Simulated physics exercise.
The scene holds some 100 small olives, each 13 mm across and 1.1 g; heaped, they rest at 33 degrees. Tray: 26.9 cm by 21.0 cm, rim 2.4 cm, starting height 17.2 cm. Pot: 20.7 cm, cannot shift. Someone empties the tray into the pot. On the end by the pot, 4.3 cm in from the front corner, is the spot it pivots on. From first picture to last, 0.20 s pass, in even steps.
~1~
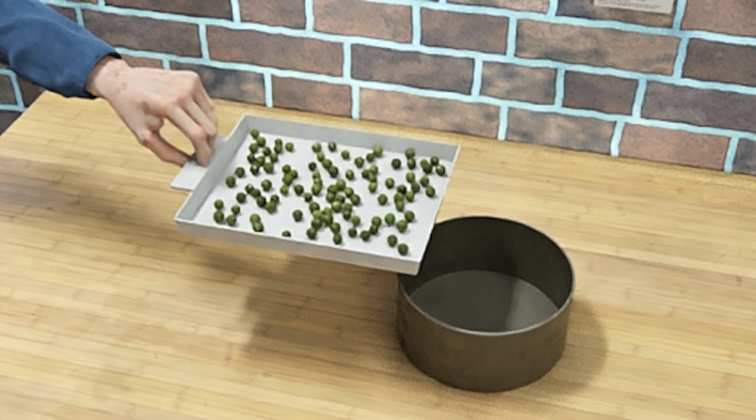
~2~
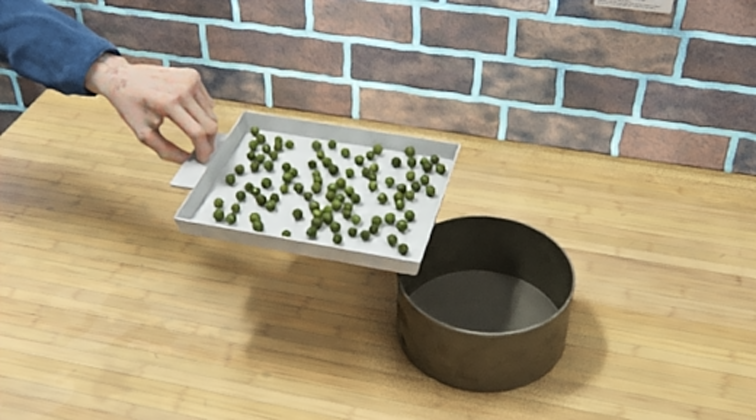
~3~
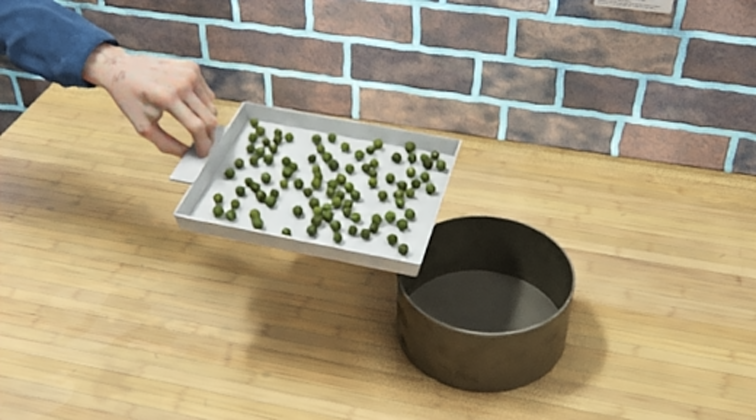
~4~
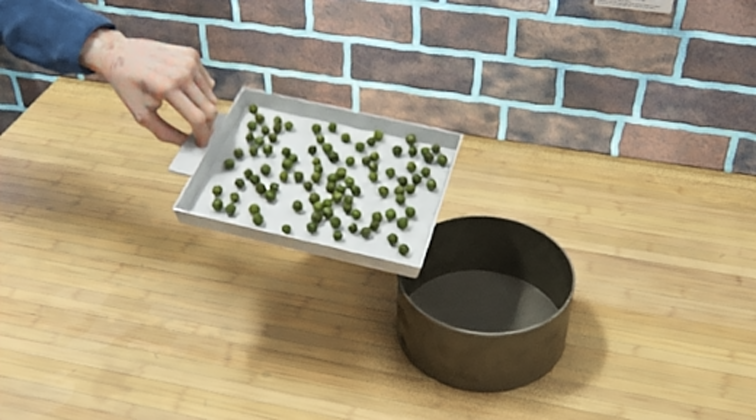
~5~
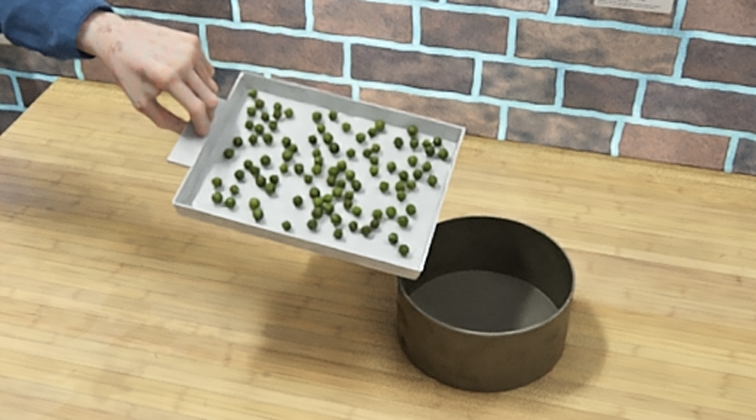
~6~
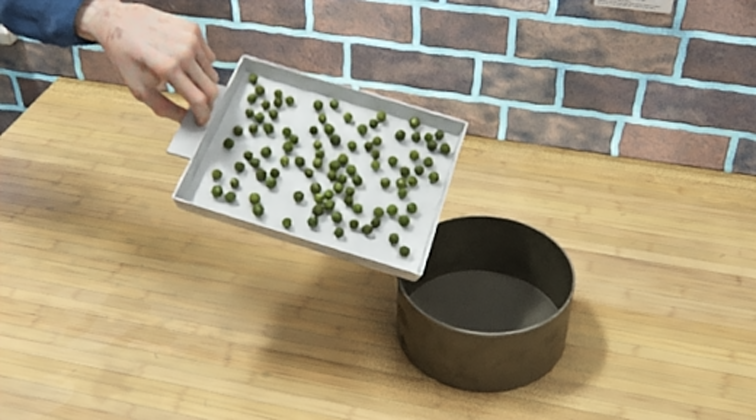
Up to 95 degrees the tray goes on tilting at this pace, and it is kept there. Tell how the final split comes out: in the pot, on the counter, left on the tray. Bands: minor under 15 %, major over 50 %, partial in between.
Pot: Minor, counter: Major, tray: Minor.
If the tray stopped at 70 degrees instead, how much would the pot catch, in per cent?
In that case, near 5 percent.
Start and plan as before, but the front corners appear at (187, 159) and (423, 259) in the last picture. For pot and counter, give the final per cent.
That works out as pot 90 and counter 10.
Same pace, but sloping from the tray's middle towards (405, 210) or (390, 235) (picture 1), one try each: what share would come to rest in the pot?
I'd put it at roughly 90 per cent for the first tilt and roughly 45 per cent for the second.
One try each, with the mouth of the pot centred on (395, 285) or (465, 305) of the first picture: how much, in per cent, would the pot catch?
About 65 percent the first time and about 80 percent the second.
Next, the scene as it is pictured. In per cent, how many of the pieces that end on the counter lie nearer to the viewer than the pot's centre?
Estimate: Close to 100 per cent of the pieces.
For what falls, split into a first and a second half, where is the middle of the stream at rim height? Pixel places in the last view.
Around (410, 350), then around (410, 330).
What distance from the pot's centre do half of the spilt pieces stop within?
Some 18 cm, give or take.
Then, 0.28 s after the last picture, tilt 57 degrees; the tray holds 100 %, the pot 0 %.
Then, 0.46 s after the last picture, tilt 82 degrees; the tray holds 95 %, the pot 0 %.
Then, 0.77 s after the last picture, tilt 95 degrees; the tray holds 15 %, the pot 0 %.
In the end, pot 0 %, counter 100 %, tray 0 %.
